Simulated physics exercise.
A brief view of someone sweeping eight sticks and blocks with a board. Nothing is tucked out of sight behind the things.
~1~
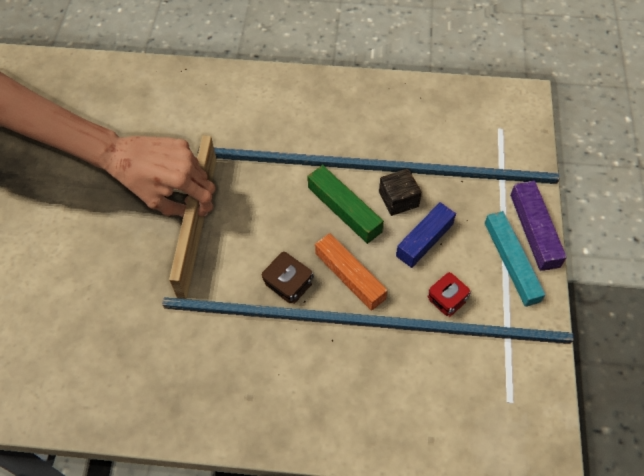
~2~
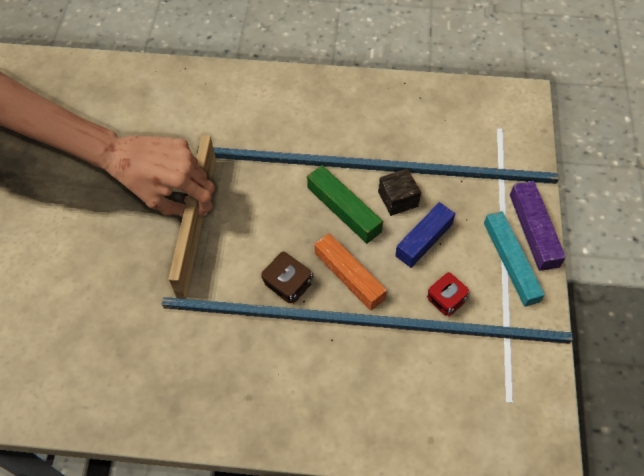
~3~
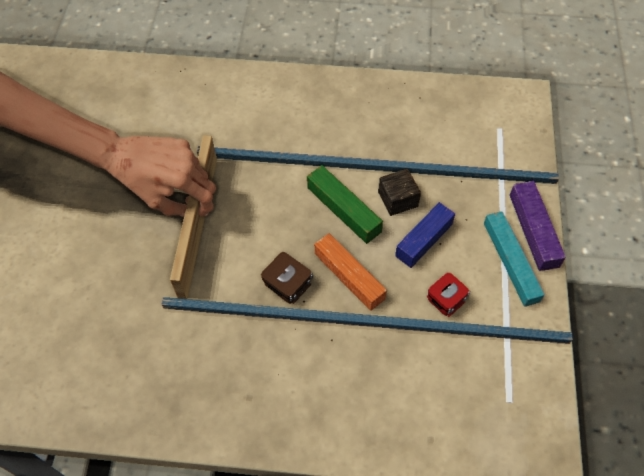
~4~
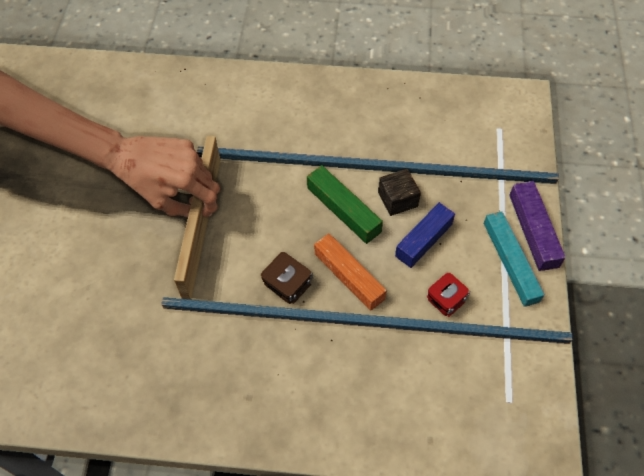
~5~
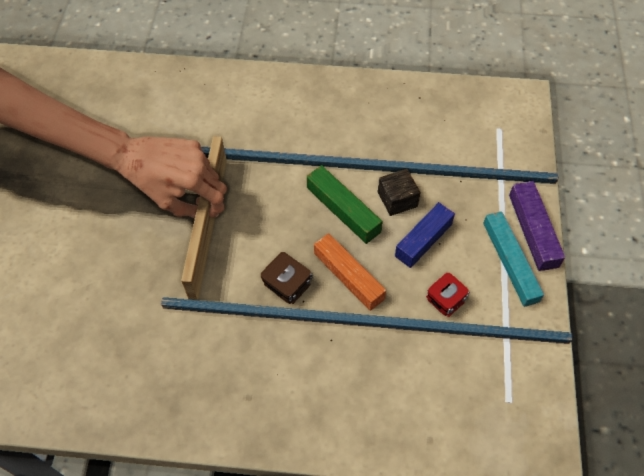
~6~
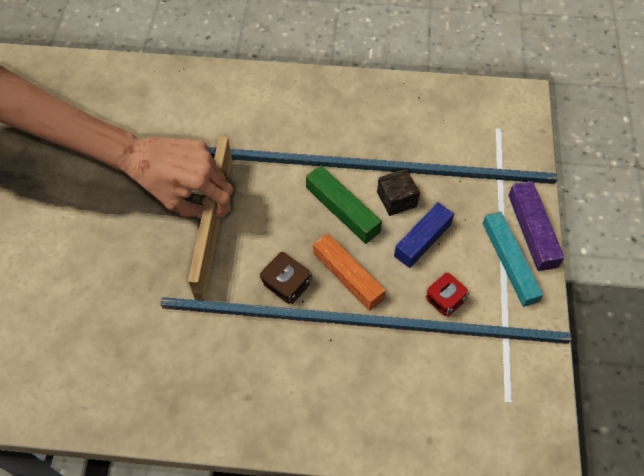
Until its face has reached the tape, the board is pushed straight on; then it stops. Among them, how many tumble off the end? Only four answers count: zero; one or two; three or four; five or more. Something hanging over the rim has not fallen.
After the push, three or four have dropped.
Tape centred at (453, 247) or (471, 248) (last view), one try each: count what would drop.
0 and 0 down on the floor.
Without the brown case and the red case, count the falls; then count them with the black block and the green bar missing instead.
Result: 2, then 1.
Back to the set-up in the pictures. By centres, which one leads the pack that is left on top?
Blue bar.
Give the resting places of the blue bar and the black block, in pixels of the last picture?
In the last picture the blue bar sits around (560, 239) and the black block around (544, 192).
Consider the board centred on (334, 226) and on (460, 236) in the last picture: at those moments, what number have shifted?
Well, it's 3 at the first one and 8 at the second.
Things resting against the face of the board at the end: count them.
At rest, 3 are in contact.
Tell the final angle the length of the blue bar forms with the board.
I'd put it at about 20°.
Soon after, none off yet; purple bar at rest near (535, 225); turquoise bar at rest near (512, 258); red case at rest near (446, 296).
After that, none off yet; purple bar at rest near (535, 225); turquoise bar at rest near (512, 258); red case displaced about its own width near (470, 303).
And then, none off yet; purple bar displaced a little near (549, 222); turquoise bar displaced a little near (542, 251); red case displaced well along near (551, 310).
In the end, the number that fall off is three or four; gone, red case, turquoise bar and purple bar.
